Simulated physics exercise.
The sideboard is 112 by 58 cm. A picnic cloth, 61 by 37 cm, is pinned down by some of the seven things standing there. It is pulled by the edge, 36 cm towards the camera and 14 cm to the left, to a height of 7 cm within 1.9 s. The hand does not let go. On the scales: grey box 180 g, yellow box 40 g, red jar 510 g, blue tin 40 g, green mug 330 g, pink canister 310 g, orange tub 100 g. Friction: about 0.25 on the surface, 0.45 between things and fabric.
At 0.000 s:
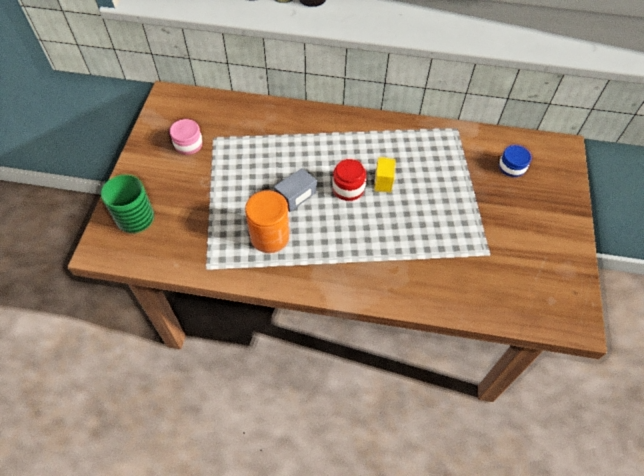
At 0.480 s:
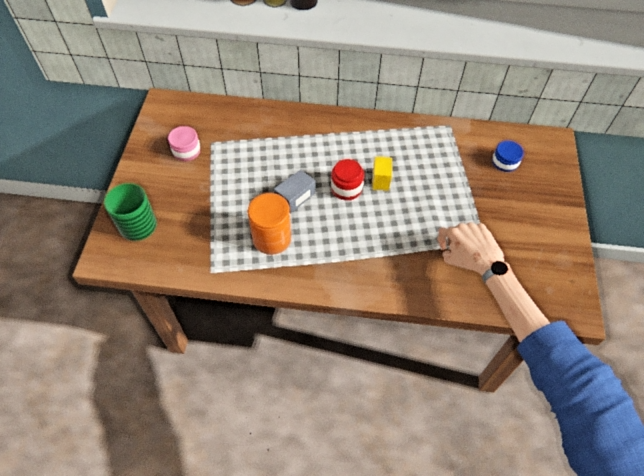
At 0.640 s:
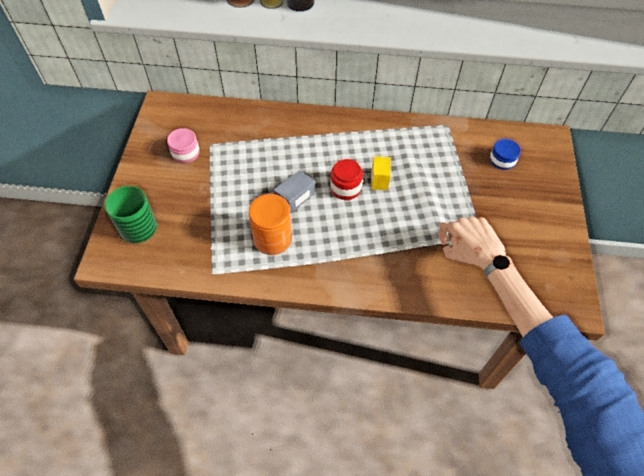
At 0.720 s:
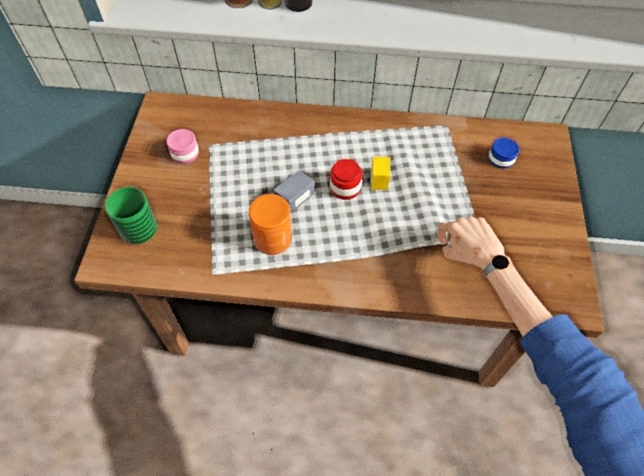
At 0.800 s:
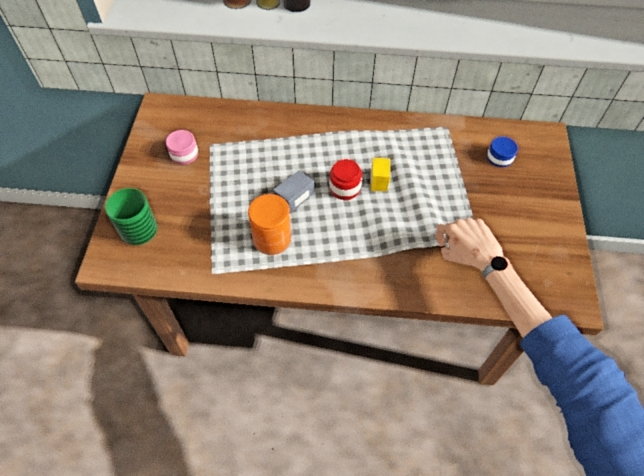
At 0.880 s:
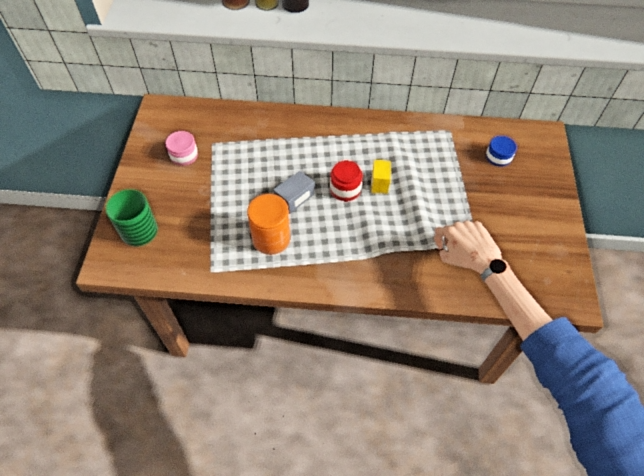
The video shows a sideboard with jars, boxes and tubs, several on a checked cloth; a hand appears at the cloth's near right corner and grips it, the cloth wrinkling and shifting slightly while the objects barely move.
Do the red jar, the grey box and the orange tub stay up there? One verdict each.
Result: Red jar remains up there, grey box remains up there, orange tub keeps to the top.
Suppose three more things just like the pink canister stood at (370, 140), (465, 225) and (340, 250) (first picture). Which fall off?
In turn: Remains, drops off, drops off.
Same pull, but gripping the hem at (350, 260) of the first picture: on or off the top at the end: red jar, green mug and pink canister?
In that case: Red jar drops off, green mug stays up, pink canister remains.
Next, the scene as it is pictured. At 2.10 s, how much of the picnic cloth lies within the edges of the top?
Some 75 per cent of it.
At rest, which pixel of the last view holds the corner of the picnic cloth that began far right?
Near (487, 308).
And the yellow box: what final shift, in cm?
Yellow box 35 cm.
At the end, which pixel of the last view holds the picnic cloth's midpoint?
Near (362, 291).
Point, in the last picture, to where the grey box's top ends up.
Near (327, 248).
At 1.3 s, 100 % of the picnic cloth is still over the top; red jar 5 cm off its start, orange tub 3 cm off its start, grey box 1 cm off its start.
At 1.7 s, 90 % of the picnic cloth is still over the top; red jar 14 cm off its start, grey box 7 cm off its start, orange tub 1 cm off its start.
At 2.1 s, 75 % of the picnic cloth is still over the top; red jar 24 cm off its start at (372, 257), grey box 15 cm off its start at (325, 232), orange tub 5 cm off its start at (268, 230).
At 2.5 s, 65 % of the picnic cloth is still over the top; red jar 29 cm off its start, grey box 18 cm off its start, orange tub 8 cm off its start.
At 4.1 s, 65 % of the picnic cloth is still over the top; red jar 29 cm off its start at (372, 278), grey box 18 cm off its start at (327, 248), orange tub 8 cm off its start at (267, 244), yellow box 35 cm off its start at (392, 300).
